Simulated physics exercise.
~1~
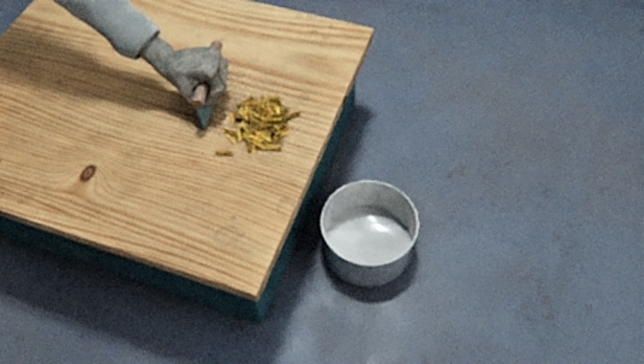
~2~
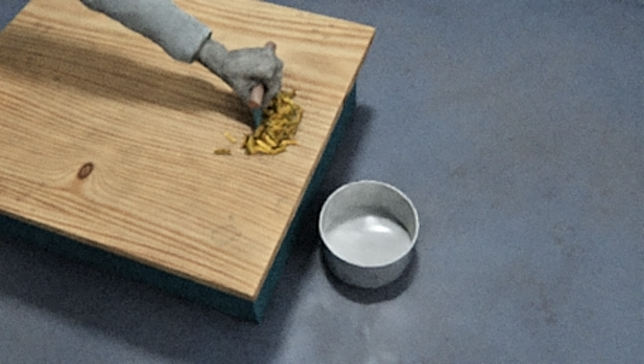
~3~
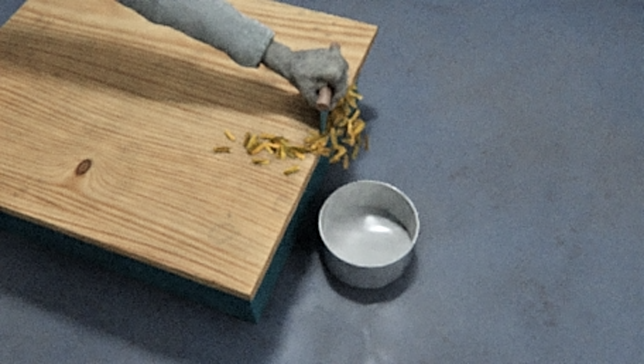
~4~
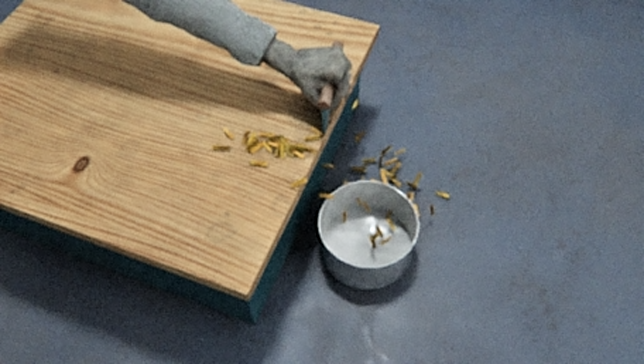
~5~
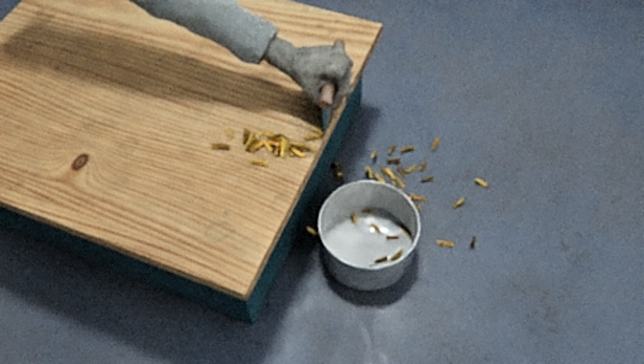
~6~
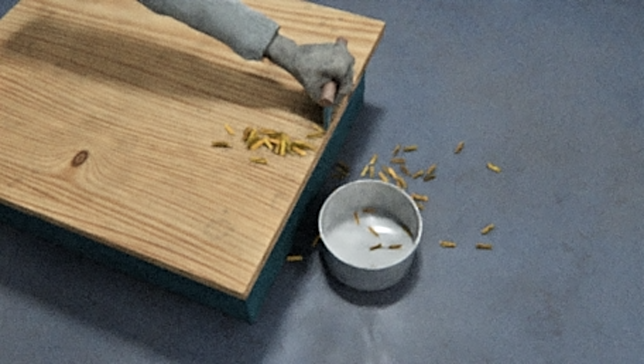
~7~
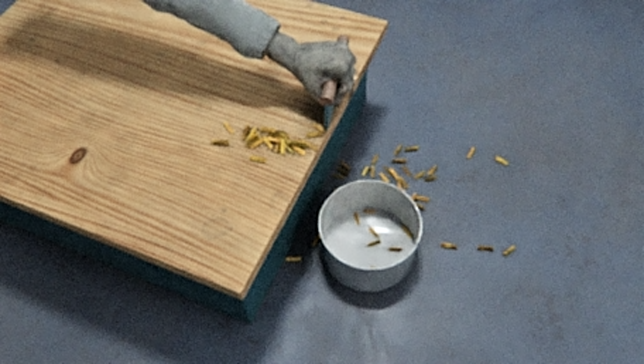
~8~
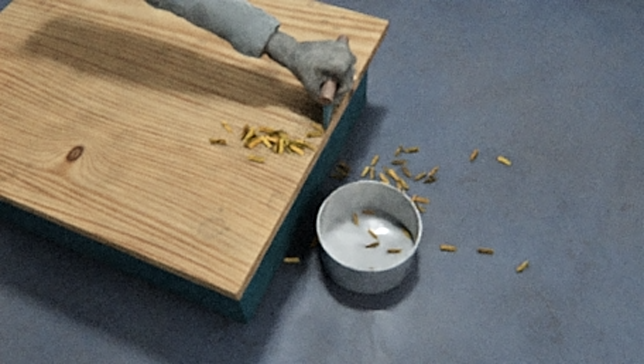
A gray-gloved hand pushed a pile of dry pasta rightward across a wooden board with a scraper and stopped at the edge; a few pieces fell into the white pot below, but more scattered around it on the floor, and some stayed on the board.
